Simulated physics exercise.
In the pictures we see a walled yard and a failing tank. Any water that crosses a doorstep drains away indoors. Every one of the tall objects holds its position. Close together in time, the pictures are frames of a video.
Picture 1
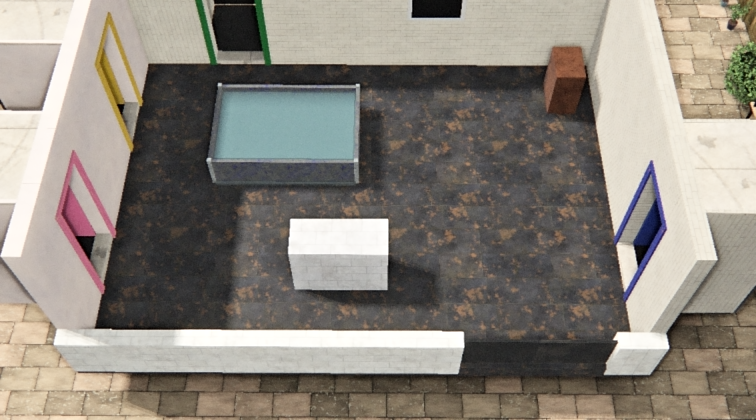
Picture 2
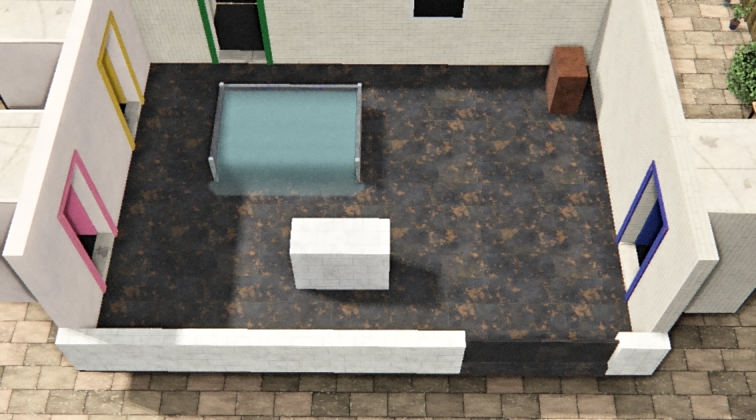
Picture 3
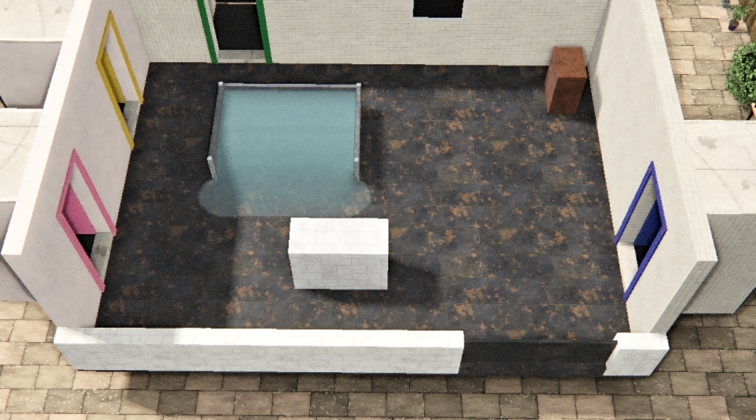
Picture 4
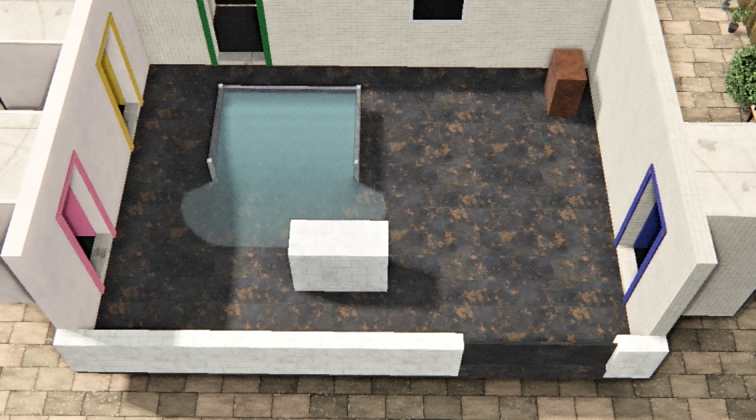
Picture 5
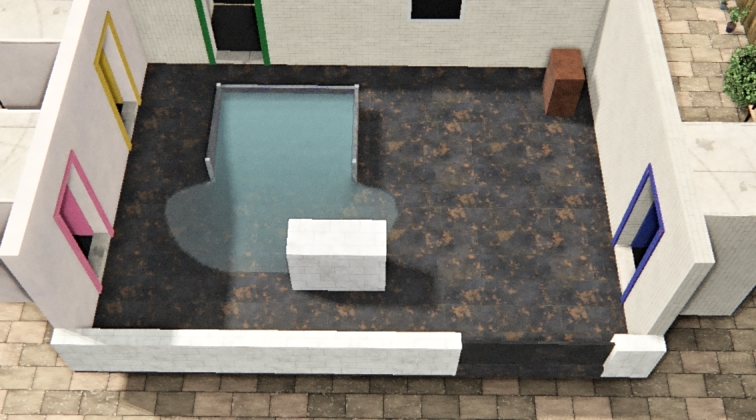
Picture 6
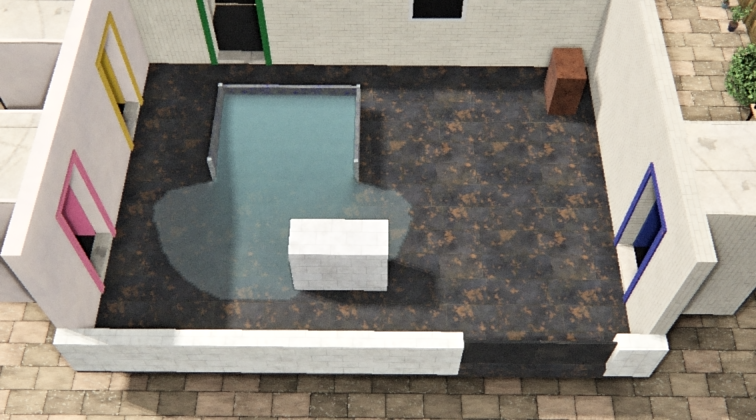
Water poured out of the front of a glass-sided tank in a walled yard and spread across the dark floor toward the viewer, widening to both sides and flowing around a white block.
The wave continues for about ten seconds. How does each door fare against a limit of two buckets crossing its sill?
Result: I expect the green door to stay within two buckets. I expect the pink door to stay within two buckets. I expect the yellow door to stay within two buckets. I expect the blue door to stay within two buckets.
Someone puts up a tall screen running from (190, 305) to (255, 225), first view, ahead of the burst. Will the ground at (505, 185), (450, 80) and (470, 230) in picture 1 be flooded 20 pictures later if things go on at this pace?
In order: Soaked, untouched, soaked.
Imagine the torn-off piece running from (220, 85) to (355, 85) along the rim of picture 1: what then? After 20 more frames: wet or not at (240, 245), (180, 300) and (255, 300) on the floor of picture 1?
The first spot is spared, the second spared and the third spared.
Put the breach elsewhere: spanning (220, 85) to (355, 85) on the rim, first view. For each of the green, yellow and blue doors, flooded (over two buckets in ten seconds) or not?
The green one exceeds the limit, the yellow one remains below, and the blue one remains below.
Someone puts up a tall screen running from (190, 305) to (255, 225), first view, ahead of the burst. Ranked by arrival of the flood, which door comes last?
Last comes the one in green.
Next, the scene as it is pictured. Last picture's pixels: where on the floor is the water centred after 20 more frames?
I'd put my finger on (290, 258).
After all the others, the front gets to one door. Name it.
I'd go with the green one.
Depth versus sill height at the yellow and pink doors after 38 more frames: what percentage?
Some 30 percent and then some 60 percent.
A moment on, water covers 25 % of the floor; the green door not reached, the pink door not reached, the yellow door not reached, the blue door not reached.
Next, water covers 40 % of the floor; the green door not reached, the pink door wet at the sill, nothing in, the yellow door not reached, the blue door not reached.
Then, water covers 60 % of the floor; the green door not reached, the pink door wet at the sill, nothing in, the yellow door not reached, the blue door wet at the sill, nothing in.
Later, water covers 75 % of the floor; the green door under two buckets in, the pink door wet at the sill, nothing in, the yellow door wet at the sill, nothing in, the blue door under two buckets in.
In the end, water covers 95 % of the floor; the green door under two buckets in, the pink door wet at the sill, nothing in, the yellow door wet at the sill, nothing in, the blue door under two buckets in.
